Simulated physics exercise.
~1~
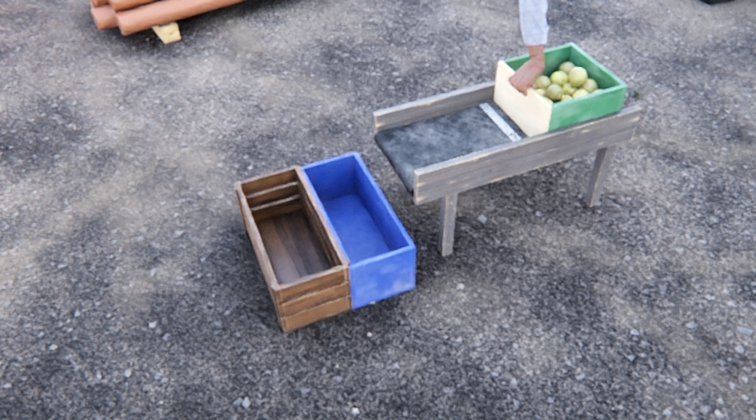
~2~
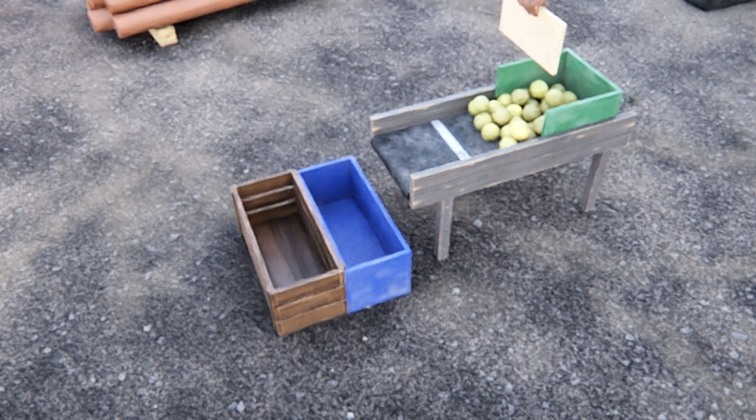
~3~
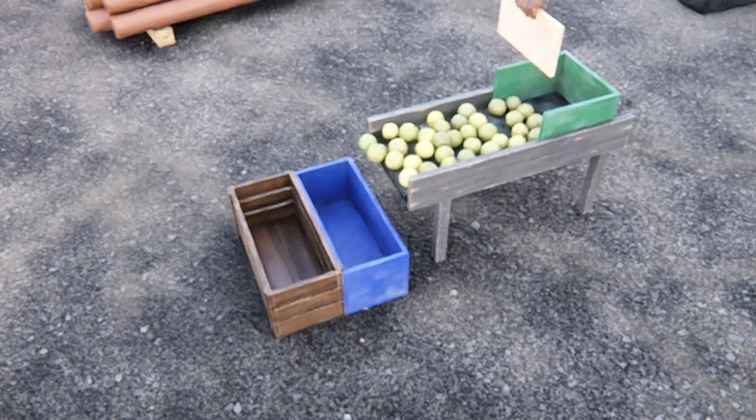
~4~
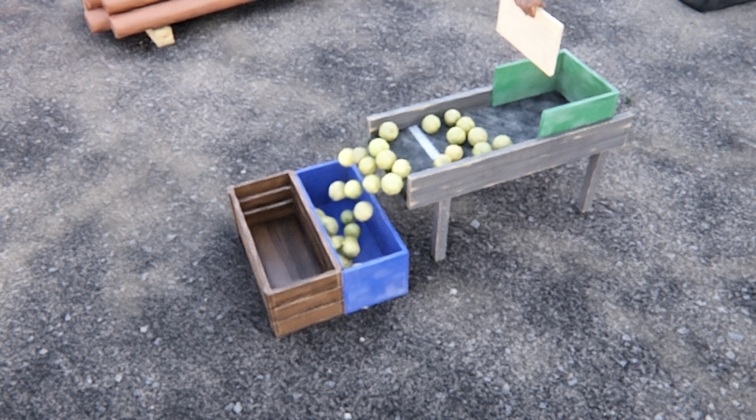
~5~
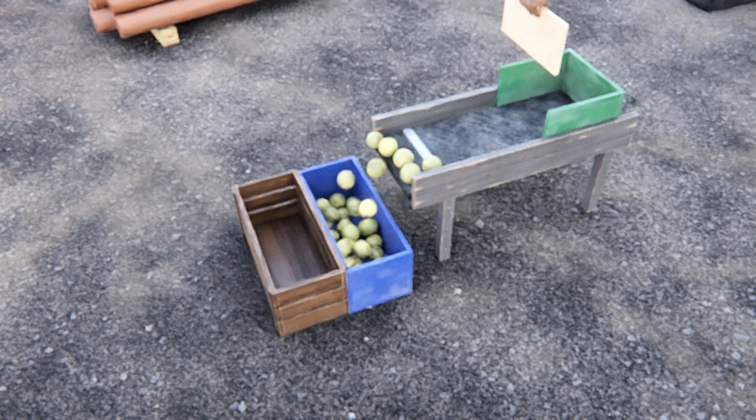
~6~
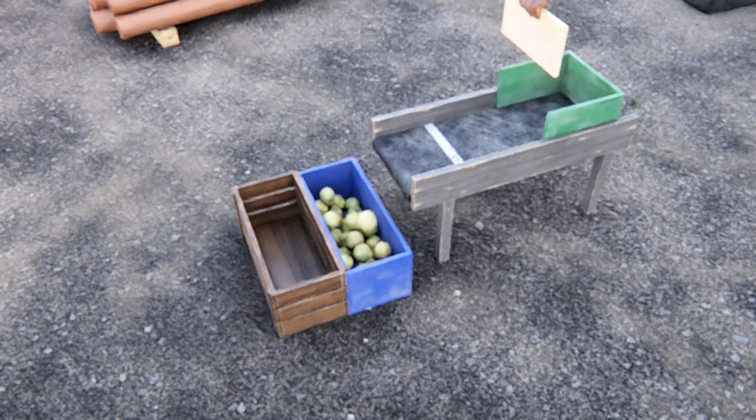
On gravelly ground, a hand lifting a pale board from a green pen, yellow apples riding a belt leftward and dropping into a blue box.
